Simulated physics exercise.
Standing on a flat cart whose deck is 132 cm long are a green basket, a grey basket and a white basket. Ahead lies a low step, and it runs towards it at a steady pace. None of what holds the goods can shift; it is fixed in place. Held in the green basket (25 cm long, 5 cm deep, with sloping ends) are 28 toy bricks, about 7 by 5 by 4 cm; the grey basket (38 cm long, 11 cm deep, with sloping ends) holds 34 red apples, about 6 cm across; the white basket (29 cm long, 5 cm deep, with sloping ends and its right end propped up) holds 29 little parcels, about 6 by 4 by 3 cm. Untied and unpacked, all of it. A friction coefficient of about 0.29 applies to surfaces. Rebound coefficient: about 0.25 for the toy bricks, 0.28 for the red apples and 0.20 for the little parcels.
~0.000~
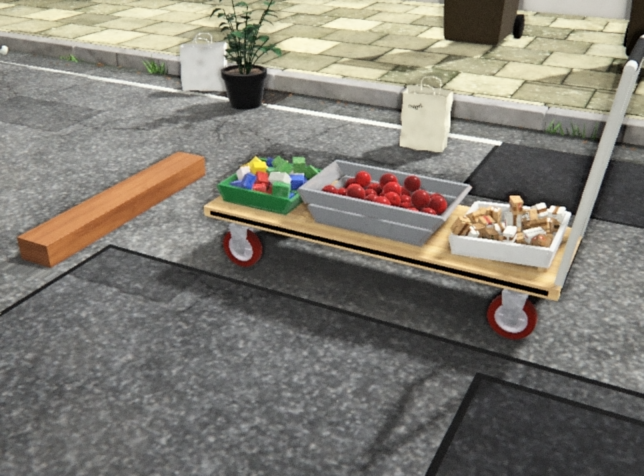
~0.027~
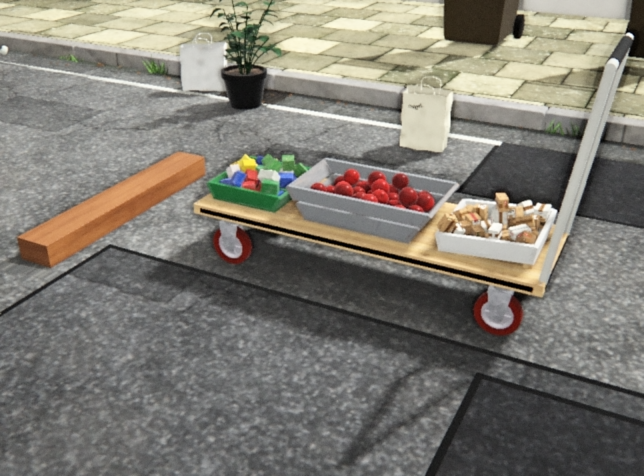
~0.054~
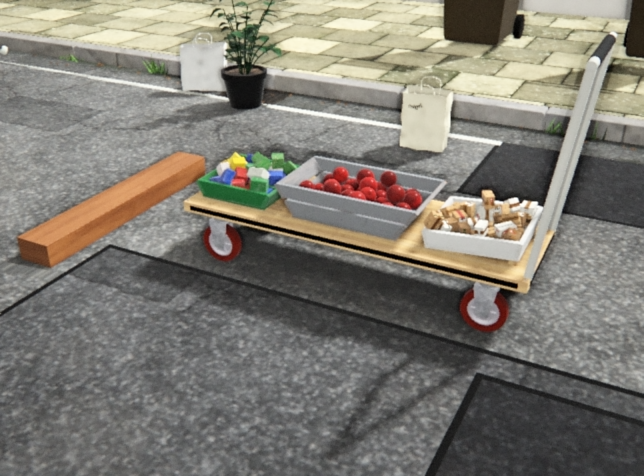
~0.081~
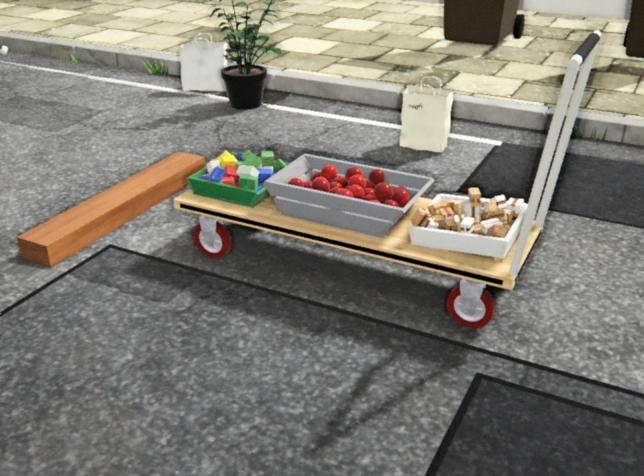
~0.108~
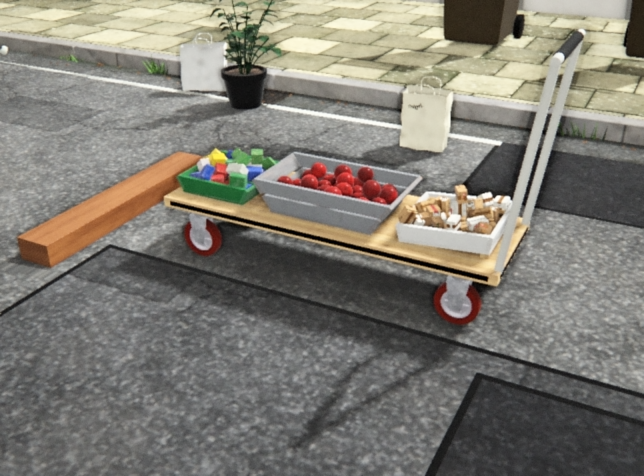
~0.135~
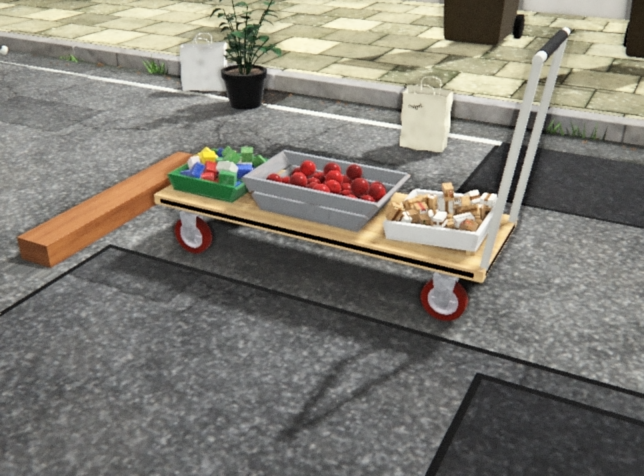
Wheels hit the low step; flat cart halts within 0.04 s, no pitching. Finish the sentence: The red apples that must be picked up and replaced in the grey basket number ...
... less than a sixth of them.
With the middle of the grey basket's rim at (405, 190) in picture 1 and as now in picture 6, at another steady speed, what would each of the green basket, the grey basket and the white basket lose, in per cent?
In that case you'd see green basket at 40, grey basket at 20 and white basket at 10 percent.
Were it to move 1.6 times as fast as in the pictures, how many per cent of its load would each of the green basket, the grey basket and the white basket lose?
In that case the green basket sheds 50 per cent, the grey basket 30 per cent and the white basket 20 per cent.
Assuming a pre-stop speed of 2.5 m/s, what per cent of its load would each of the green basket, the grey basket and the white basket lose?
Then the green basket sheds 50 per cent of its load, the grey basket 20 per cent, and the white basket 20 per cent.
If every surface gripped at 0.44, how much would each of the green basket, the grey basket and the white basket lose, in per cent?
In that setup green basket sheds 10 percent, grey basket sheds 0 percent, and white basket sheds 20 percent.
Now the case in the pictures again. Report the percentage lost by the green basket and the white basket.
Roughly: Green basket 20 %, white basket 10 %.
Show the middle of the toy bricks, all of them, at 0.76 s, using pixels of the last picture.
I'd put it close to (145, 157).
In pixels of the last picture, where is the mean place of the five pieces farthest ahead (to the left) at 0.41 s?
Around (129, 142).
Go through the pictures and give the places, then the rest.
In the first picture (we follow the rim corner now nearest the camera), grey basket at (443, 218); white basket at (549, 249); 58 cm still to roll; nothing out yet.
In the second picture, grey basket at (429, 215); white basket at (534, 246); 53 cm still to roll.
In the third picture, grey basket at (415, 212); white basket at (519, 243); 49 cm still to roll.
In the fourth picture, grey basket at (402, 209); white basket at (504, 240); 44 cm still to roll.
In the fifth picture, grey basket at (389, 207); white basket at (490, 236); 39 cm still to roll.
In the sixth picture, grey basket at (376, 204); white basket at (475, 233); 34 cm still to roll; nothing out yet.
After 0.31 s, impact.
After 0.41 s, 1 of 28 out of the green basket, 0 of 34 out of the grey basket and 0 of 29 out of the white basket.
After 0.53 s, 4 of 28 out of the green basket, 0 of 34 out of the grey basket and 2 of 29 out of the white basket.
After 0.76 s, 6 of 28 out of the green basket, 0 of 34 out of the grey basket and 3 of 29 out of the white basket.
Outcome (at 1.27 s), 6 of 28 out of the green basket, 0 of 34 out of the grey basket and 3 of 29 out of the white basket. Asked share, 0 of 34, 0 per cent.
